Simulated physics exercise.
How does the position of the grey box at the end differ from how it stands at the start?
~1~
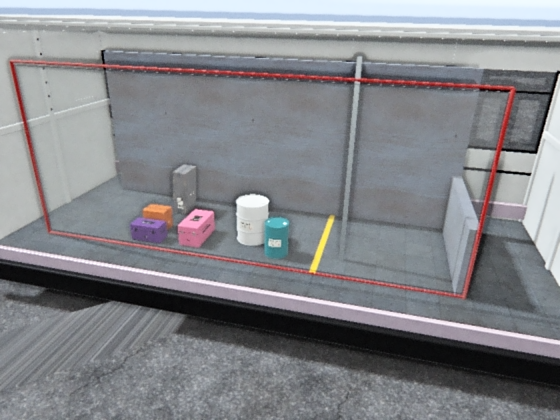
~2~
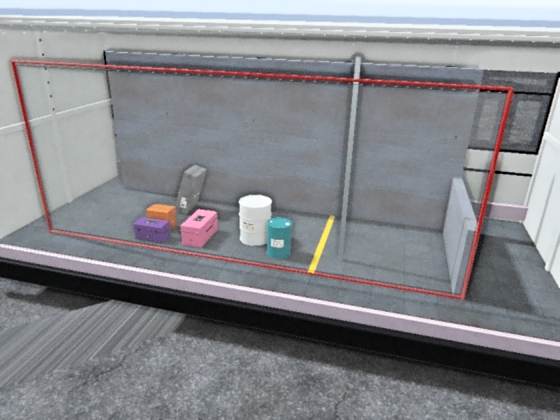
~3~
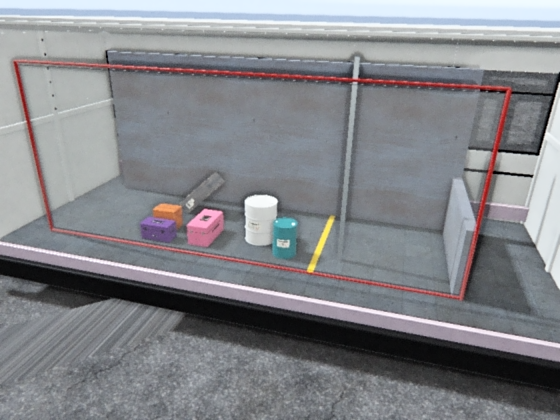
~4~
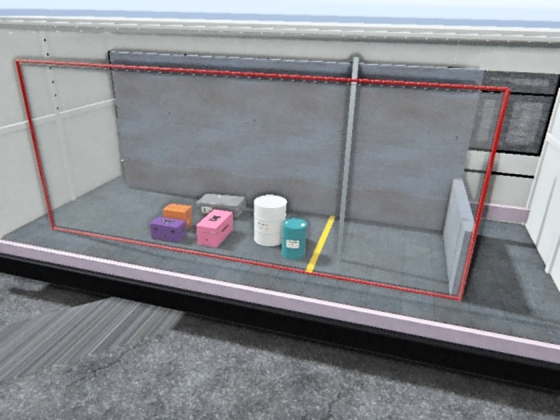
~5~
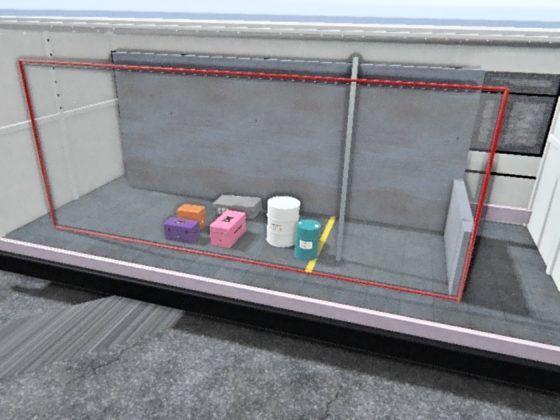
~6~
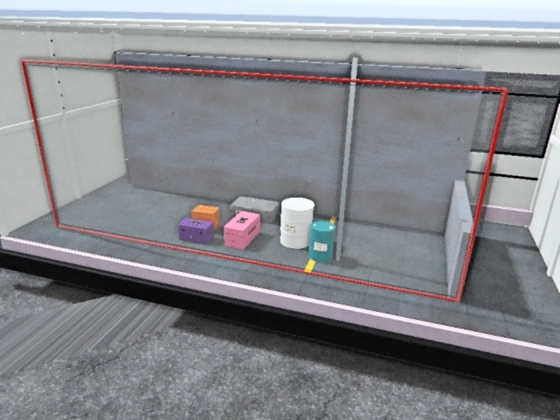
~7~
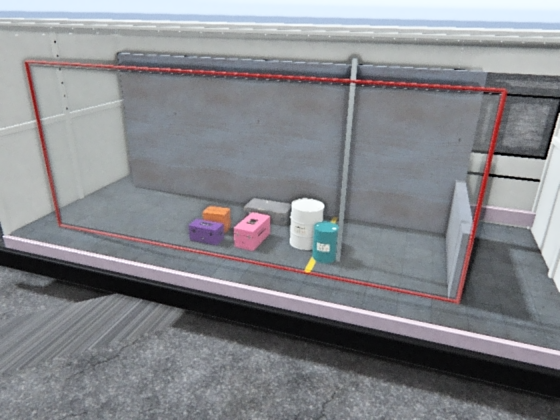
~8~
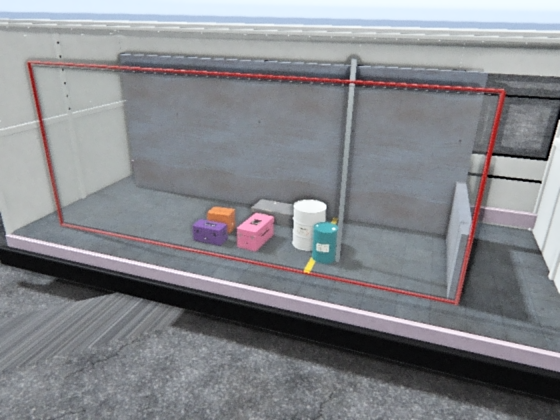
At the start the grey box stands upright, but by the end it is lying on its side.
